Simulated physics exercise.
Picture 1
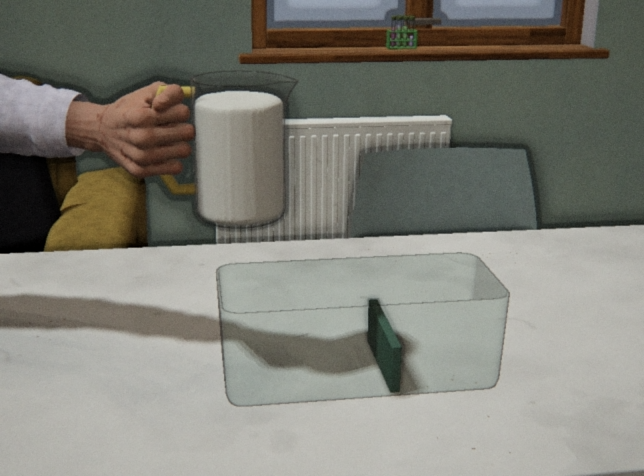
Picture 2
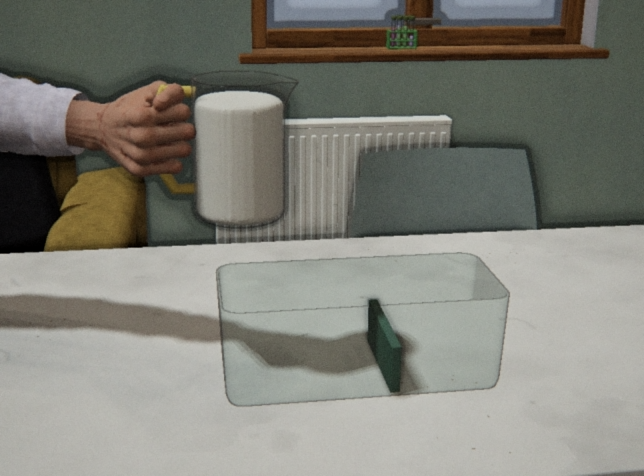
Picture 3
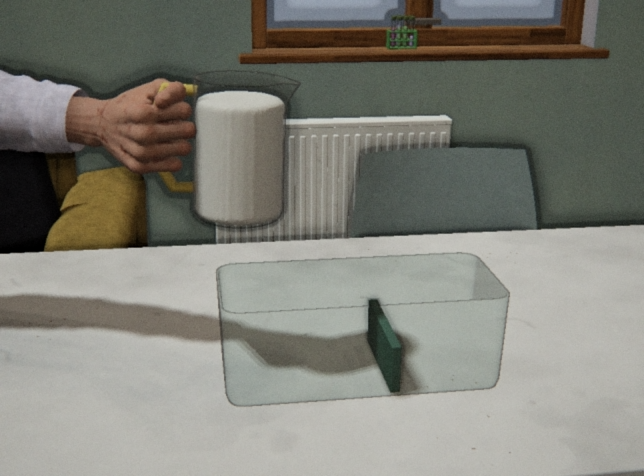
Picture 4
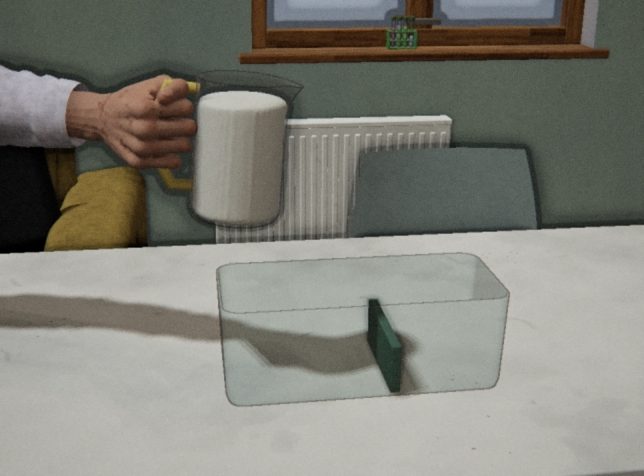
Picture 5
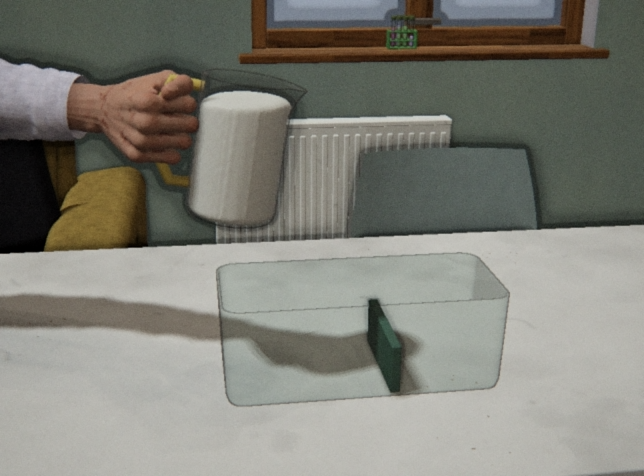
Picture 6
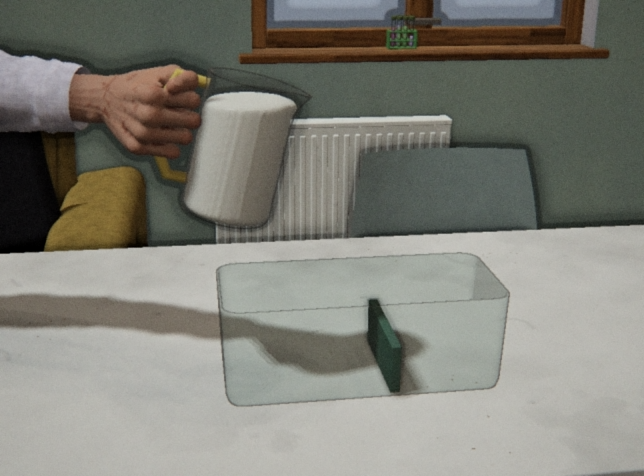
Above the left end of a clear basin with a low green wall across its floor, a hand held a jug of milk upright, then gradually tilted it a little to the right.
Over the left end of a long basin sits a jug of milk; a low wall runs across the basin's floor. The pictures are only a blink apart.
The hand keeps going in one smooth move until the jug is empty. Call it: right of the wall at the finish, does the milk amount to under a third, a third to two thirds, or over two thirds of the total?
A third to two thirds of the total.
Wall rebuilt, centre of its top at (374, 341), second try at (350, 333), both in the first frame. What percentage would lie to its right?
Note: Roughly 75 % in case one, 95 % in case two.
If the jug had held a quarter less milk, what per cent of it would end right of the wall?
It comes to around 35 percent.
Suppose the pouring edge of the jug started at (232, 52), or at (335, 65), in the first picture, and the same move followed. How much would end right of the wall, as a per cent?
Roughly 5 percent on the first try and 95 percent on the second.
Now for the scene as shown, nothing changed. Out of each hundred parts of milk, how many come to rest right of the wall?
About 55 per cent.
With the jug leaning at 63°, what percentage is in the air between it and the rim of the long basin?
Near 10 %.
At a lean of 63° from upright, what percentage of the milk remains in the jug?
Near 90 in a hundred still remains.
A moment on, the jug is tipped part way and 90 per cent is still to pour, 1 is left of the wall and 0 right of it.
Next, the jug is tipped on its side and 54 per cent is still to pour, 6 is left of the wall and 22 right of it.
Then the jug is tipped on its side and 17 per cent is still to pour, 21 is left of the wall and 52 right of it.
Later the jug is tipped on its side and 5 per cent is still to pour, 36 is left of the wall and 56 right of it.
Finally, 42 per cent lies left of the wall, 56 right of it and 1 outside.
